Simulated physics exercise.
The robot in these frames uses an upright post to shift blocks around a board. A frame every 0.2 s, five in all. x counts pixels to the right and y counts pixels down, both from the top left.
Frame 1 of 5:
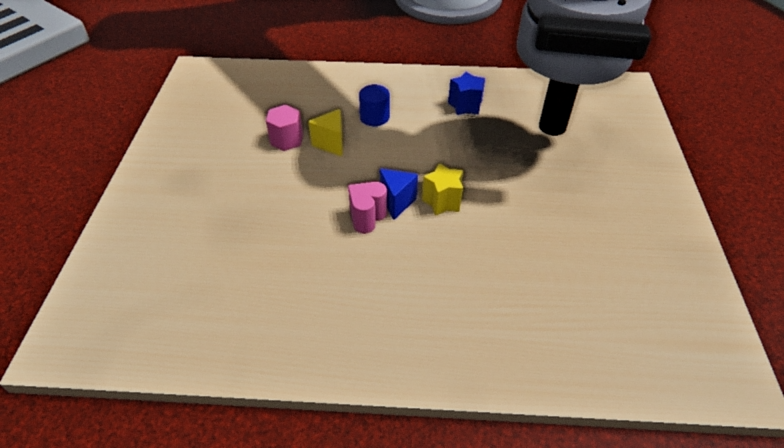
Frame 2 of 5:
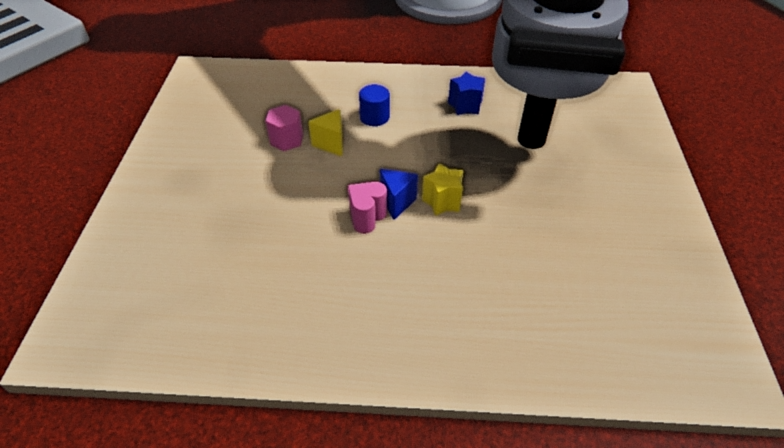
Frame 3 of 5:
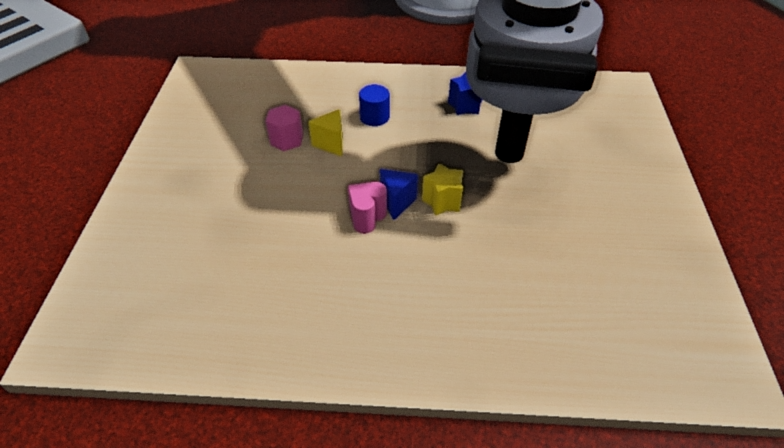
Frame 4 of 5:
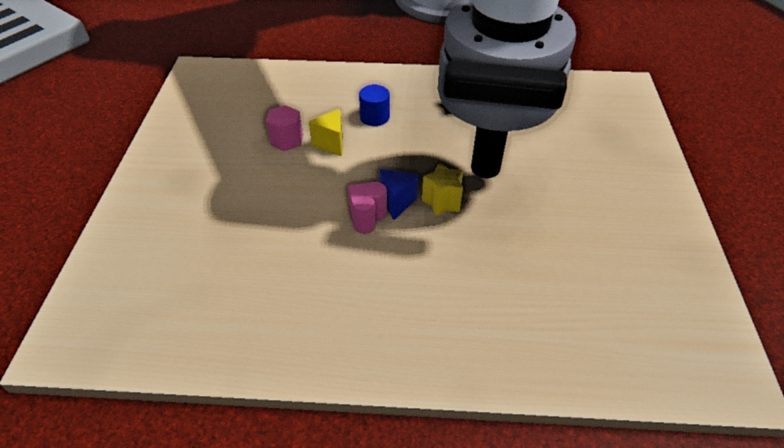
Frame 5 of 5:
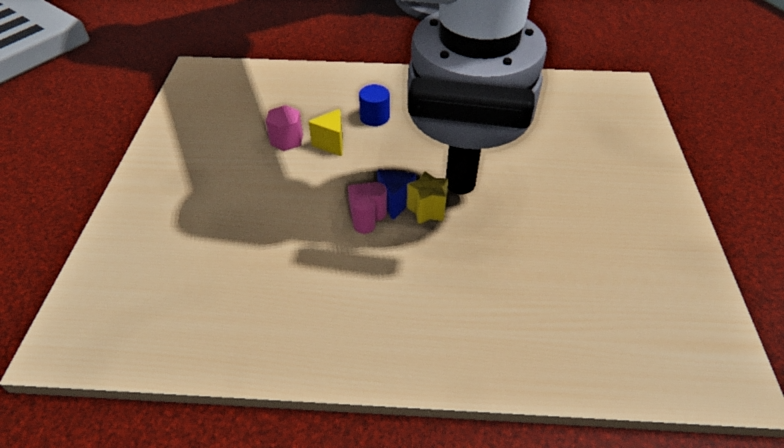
The robot's black post moves down and left across the board, nudging the yellow star slightly left.
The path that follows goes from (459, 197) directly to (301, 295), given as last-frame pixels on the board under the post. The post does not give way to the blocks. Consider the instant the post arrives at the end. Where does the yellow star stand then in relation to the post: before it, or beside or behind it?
I predict the post still has it in front.
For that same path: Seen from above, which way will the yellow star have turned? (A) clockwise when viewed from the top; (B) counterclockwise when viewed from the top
Option A.
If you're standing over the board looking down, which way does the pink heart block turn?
It swings round clockwise.
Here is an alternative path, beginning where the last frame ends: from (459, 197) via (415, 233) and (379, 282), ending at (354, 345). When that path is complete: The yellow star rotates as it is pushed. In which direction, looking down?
Viewed from overhead, the yellow star winds up turned clockwise.
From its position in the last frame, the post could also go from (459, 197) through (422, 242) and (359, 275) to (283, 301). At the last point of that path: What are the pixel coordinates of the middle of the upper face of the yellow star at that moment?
It comes to (359, 223).
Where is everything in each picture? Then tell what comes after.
Post tip at (552, 127); block tops, pink heart block at (366, 193); blue triangular piece at (397, 179); yellow star at (445, 177), in the first frame.
Post at (531, 140); blocks unchanged, in the second frame.
Post at (509, 154); blocks unchanged, in the third frame.
Post at (485, 169); blocks unchanged, in the fourth frame.
Post at (460, 184); pink heart block at (366, 193); blue triangular piece at (395, 179); yellow star at (429, 185), in the fifth frame.
On the path given first. One third of the way, post at (410, 214); pink heart block at (361, 195), turned 15° clockwise; yellow star at (384, 216), turned 30° clockwise.
Two thirds of the way, post at (357, 246); pink heart block at (359, 195), turned 25° clockwise; yellow star at (326, 249), turned 35° clockwise.
At the end, post at (298, 282); pink heart block at (359, 195), turned 25° clockwise; blue triangular piece in place; yellow star at (262, 285), turned 35° clockwise.
